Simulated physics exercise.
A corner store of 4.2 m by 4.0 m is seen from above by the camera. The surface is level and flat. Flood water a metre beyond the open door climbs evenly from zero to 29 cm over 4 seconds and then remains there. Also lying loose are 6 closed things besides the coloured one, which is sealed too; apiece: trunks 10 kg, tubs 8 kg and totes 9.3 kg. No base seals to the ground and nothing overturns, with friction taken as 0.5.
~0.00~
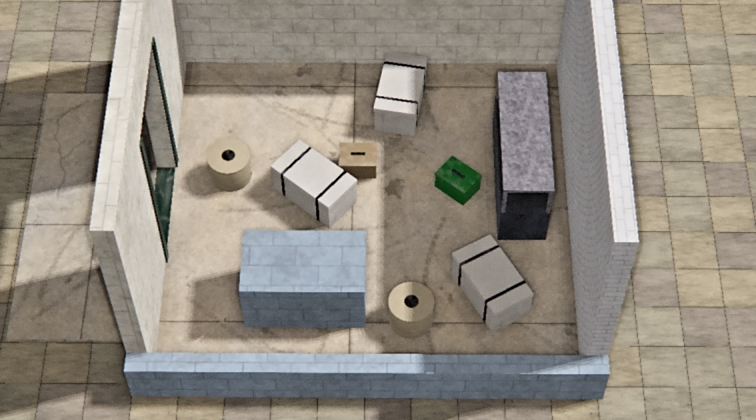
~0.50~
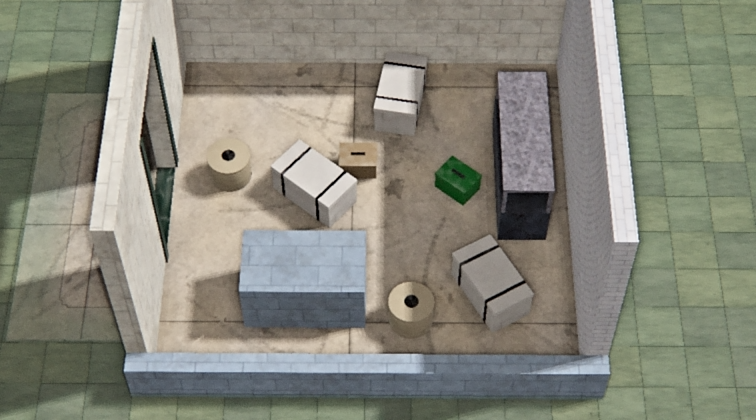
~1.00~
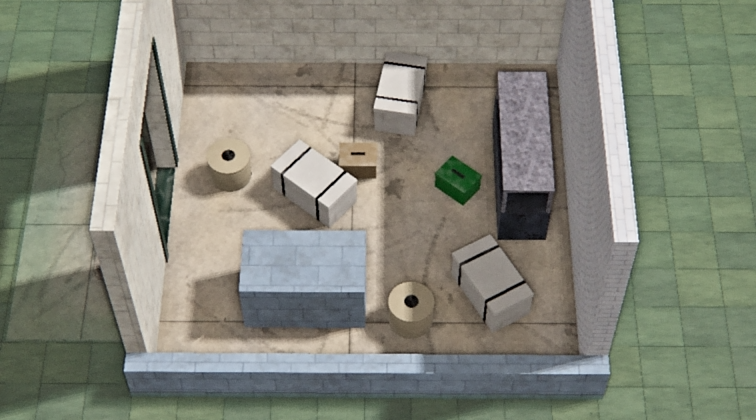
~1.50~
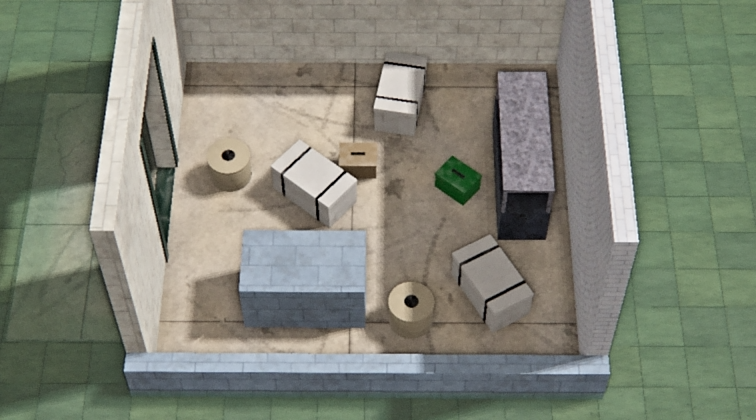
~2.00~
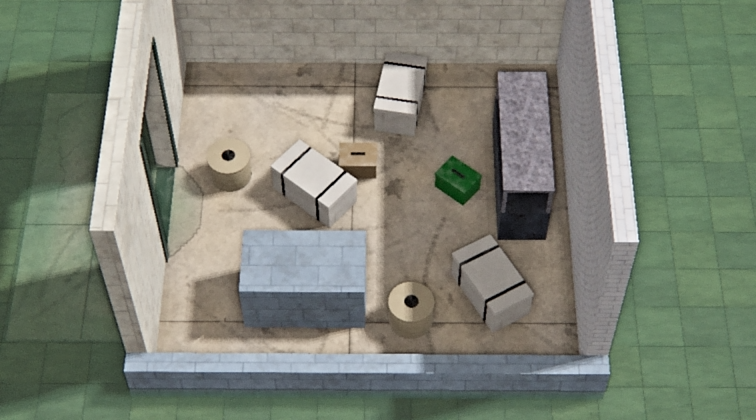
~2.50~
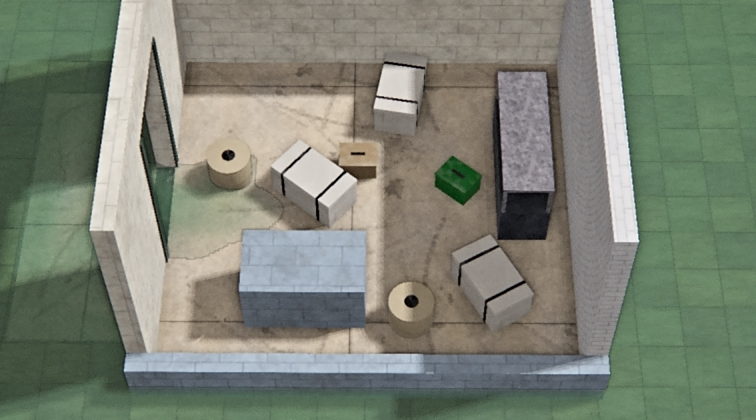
Green water surrounds a small walled store and seeps in through the left doorway.
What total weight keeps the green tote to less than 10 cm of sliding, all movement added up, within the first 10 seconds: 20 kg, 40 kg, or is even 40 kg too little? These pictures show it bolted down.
Only 40 kg does it.
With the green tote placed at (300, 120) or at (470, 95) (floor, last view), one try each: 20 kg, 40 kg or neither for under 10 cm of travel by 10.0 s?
In turn: The lighter mass suffices; only the heavier mass works.
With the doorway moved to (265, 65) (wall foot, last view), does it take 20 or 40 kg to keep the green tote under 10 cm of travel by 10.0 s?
With that change, the lighter one suffices.
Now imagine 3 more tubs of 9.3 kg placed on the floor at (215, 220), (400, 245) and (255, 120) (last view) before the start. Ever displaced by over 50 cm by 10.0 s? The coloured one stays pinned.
Listed in order, they go over the bar, over the bar, beneath the bar.
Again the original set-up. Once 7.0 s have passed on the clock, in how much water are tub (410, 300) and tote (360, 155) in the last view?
I'd estimate 2 cm for the first and 12 cm for the second.
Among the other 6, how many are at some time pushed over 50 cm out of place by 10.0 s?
Counting them up, I find 6.
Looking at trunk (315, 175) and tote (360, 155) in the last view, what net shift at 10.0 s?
140 cm, 200 cm.
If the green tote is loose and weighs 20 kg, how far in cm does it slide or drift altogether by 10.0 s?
Close to 140 centimetres all told.
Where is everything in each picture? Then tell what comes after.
The first frame shows the green tote at (458, 174), on the bottom; water covers 0.0 m2; 0 of 7 have shifted.
The second frame shows the green tote at (458, 174), on the bottom; 0.0 m2 under water; 0 of 7 have shifted.
The third frame shows the green tote at (458, 174), on the bottom; water covers 0.0 m2; 0 of 7 have shifted.
The fourth frame shows the green tote at (458, 174), on the bottom; water covers 0.0 m2; 0 of 7 have shifted.
The fifth frame shows the green tote at (458, 174), on the bottom; 0.2 m2 under water; 0 of 7 have shifted.
The sixth frame shows the green tote at (458, 174) rests on the ground; water covers 0.9 m2; 0 of 7 have shifted.
After 3.5 s the green tote would be 0 cm from its start with 20 kg and 0 cm from its start with 40 kg; 0 cm of water round it then.
After 4.5 s the green tote would be 0 cm from its start with 20 kg and 0 cm from its start with 40 kg; 3 cm of water round it then.
After 7.0 s the green tote would be 41 cm from its start with 20 kg and 0 cm from its start with 40 kg; 13 cm of water round it then.
After 10.0 s the green tote would be 122 cm from its start with 20 kg and 0 cm from its start with 40 kg; 18 cm of water round it then.
